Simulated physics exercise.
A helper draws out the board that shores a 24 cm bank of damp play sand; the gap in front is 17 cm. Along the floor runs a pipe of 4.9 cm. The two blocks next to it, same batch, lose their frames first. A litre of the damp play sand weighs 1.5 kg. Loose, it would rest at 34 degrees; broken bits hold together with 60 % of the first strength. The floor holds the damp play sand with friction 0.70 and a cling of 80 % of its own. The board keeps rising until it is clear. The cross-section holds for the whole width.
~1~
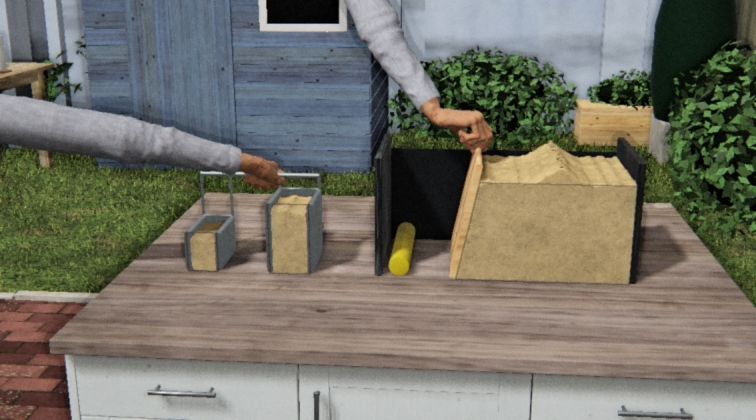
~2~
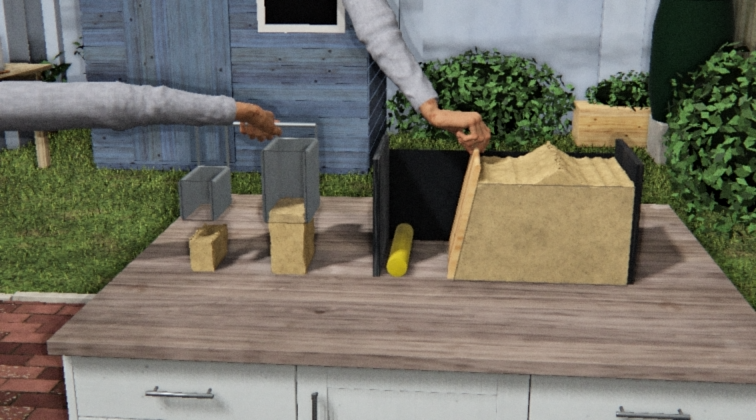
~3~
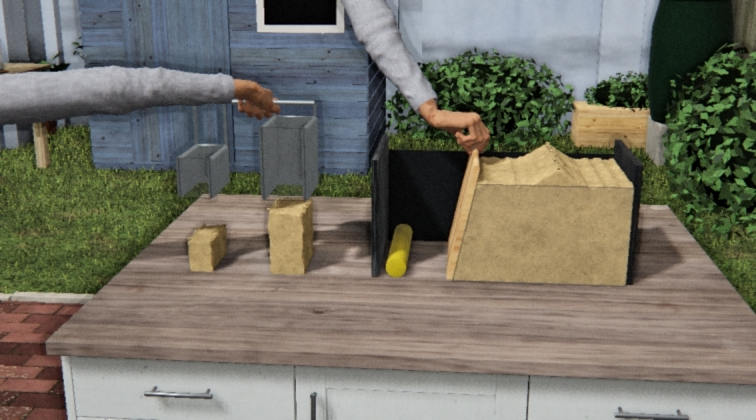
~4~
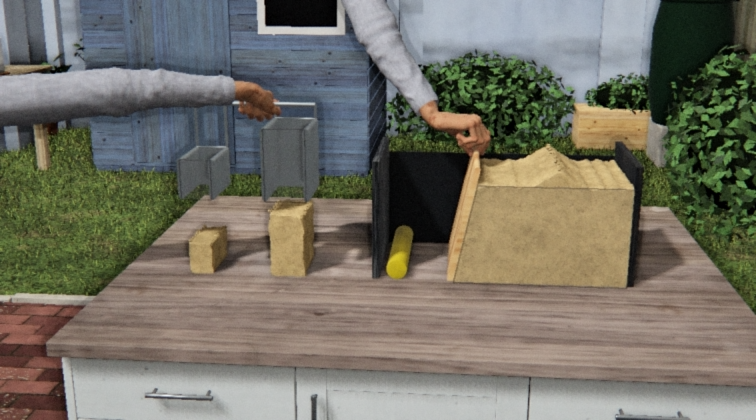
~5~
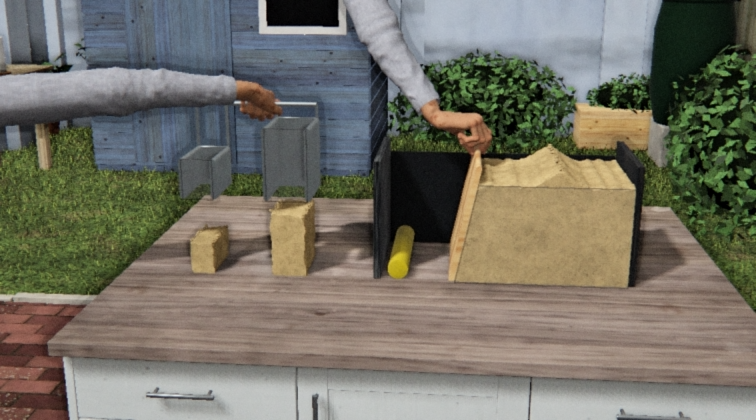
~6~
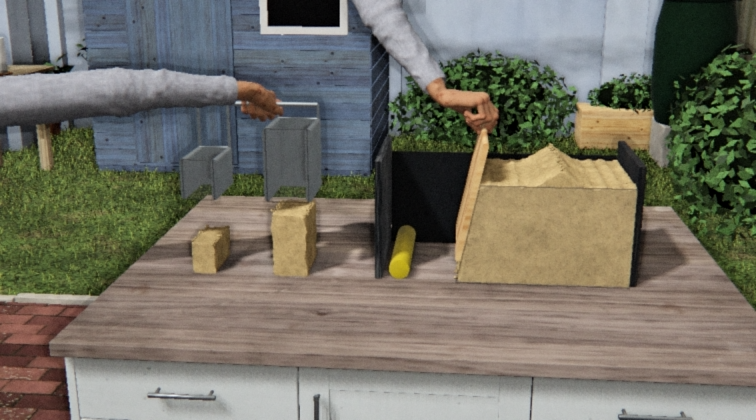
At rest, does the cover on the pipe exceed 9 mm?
The pipe ends up showing.
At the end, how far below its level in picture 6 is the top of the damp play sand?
About 0.0 cm.
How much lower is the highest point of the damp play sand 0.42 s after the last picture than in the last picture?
Roughly 0.0 cm.
Then, 0.19 s after the last picture, the face still stands and nothing lies on the pipe.
Then, 0.42 s after the last picture, the face still stands and nothing lies on the pipe.
Then, 0.64 s after the last picture, the face still stands and nothing lies on the pipe.
Then, 0.87 s after the last picture, the face still stands and nothing lies on the pipe.
Then, 0.91 s after the last picture, at the end, the face still stands and nothing lies on the pipe.
